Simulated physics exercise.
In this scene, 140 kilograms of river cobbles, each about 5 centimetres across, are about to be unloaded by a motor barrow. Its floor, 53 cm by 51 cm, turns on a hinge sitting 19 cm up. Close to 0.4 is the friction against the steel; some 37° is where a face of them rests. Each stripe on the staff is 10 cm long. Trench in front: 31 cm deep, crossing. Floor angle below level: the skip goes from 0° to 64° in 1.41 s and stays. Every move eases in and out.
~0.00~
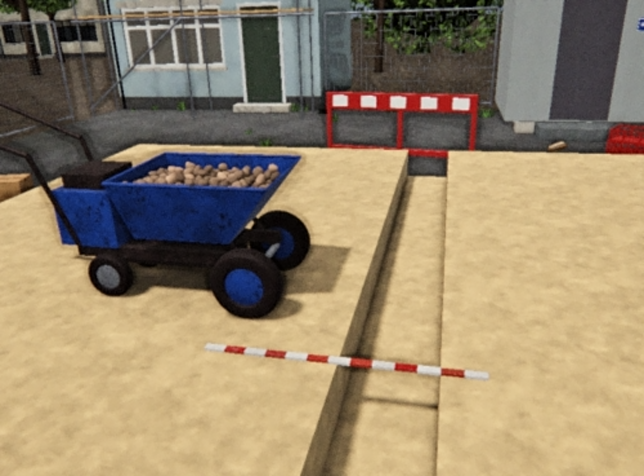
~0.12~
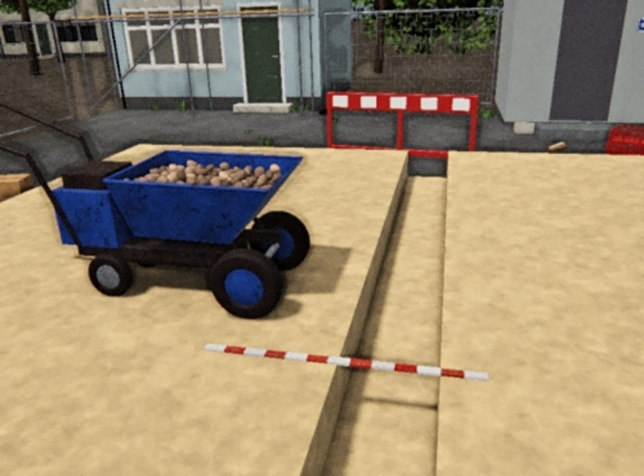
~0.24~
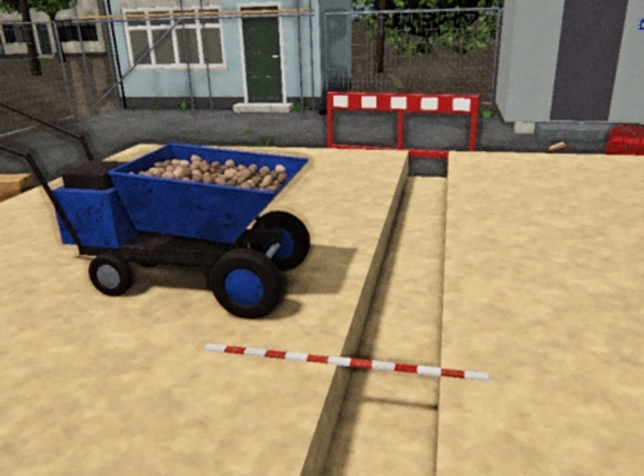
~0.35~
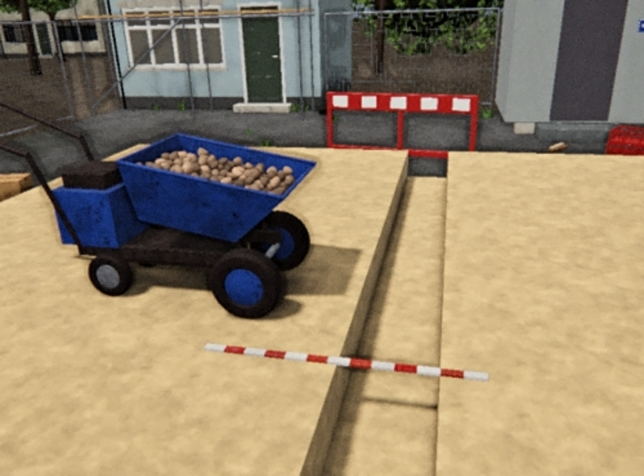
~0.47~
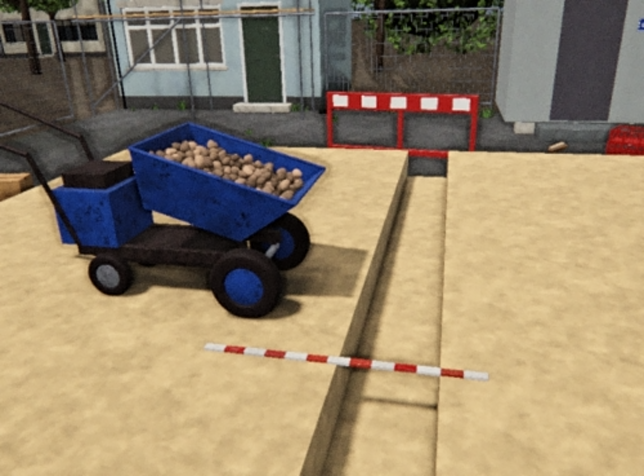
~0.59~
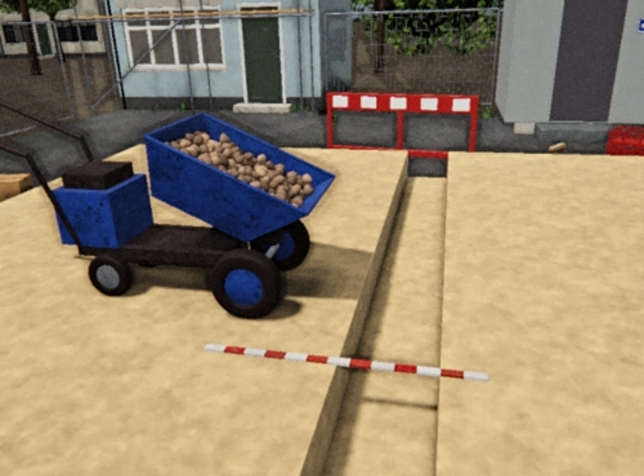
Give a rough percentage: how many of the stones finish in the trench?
93 %.
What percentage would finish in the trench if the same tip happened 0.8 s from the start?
In that case some 90 per cent.
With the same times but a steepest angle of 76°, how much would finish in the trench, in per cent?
It would be near 100 per cent.
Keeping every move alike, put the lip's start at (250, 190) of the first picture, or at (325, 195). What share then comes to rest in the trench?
Roughly 90 in a hundred from the first, 60 in a hundred from the second.
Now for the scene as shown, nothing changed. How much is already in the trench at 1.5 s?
At that moment: Approx. 30 %.
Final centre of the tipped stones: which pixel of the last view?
Roughly (397, 339), I'd say.
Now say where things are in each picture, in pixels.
In the first frame, the skip is at 0°, its lip at (266, 190); the top of the load is at (222, 171).
In the second frame, lip at (268, 191), floor tilted 1°, highest stones at (209, 171); the stones move at 0.2 m/s on average.
In the third frame, the skip is at 5°, its lip at (275, 194); the top of the load is at (201, 167); the stones move at 0.3 m/s on average.
In the fourth frame, lip at (284, 198), floor tilted 10°, highest stones at (190, 160); the stones move at 0.5 m/s on average.
In the fifth frame, lip at (296, 205), floor tilted 17°, highest stones at (183, 149); the stones move at 0.5 m/s on average.
In the sixth frame, lip at (308, 215), floor tilted 24°, highest stones at (195, 140); the stones move at 0.6 m/s on average.
After 1.1 s the floor is at 54°; 100 % in the skip; the foremost stones are at (345, 241).
After 1.5 s the floor is at 64°; 70 % in the skip, 30 % in the trench; the foremost stones are at (436, 346).
After 1.9 s the floor is at 64°; 44 % in the skip, 56 % in the trench; the foremost stones are at (437, 335).
After 3.8 s the floor is at 64°; 7 % in the skip, 93 % in the trench; the foremost stones are at (436, 340).
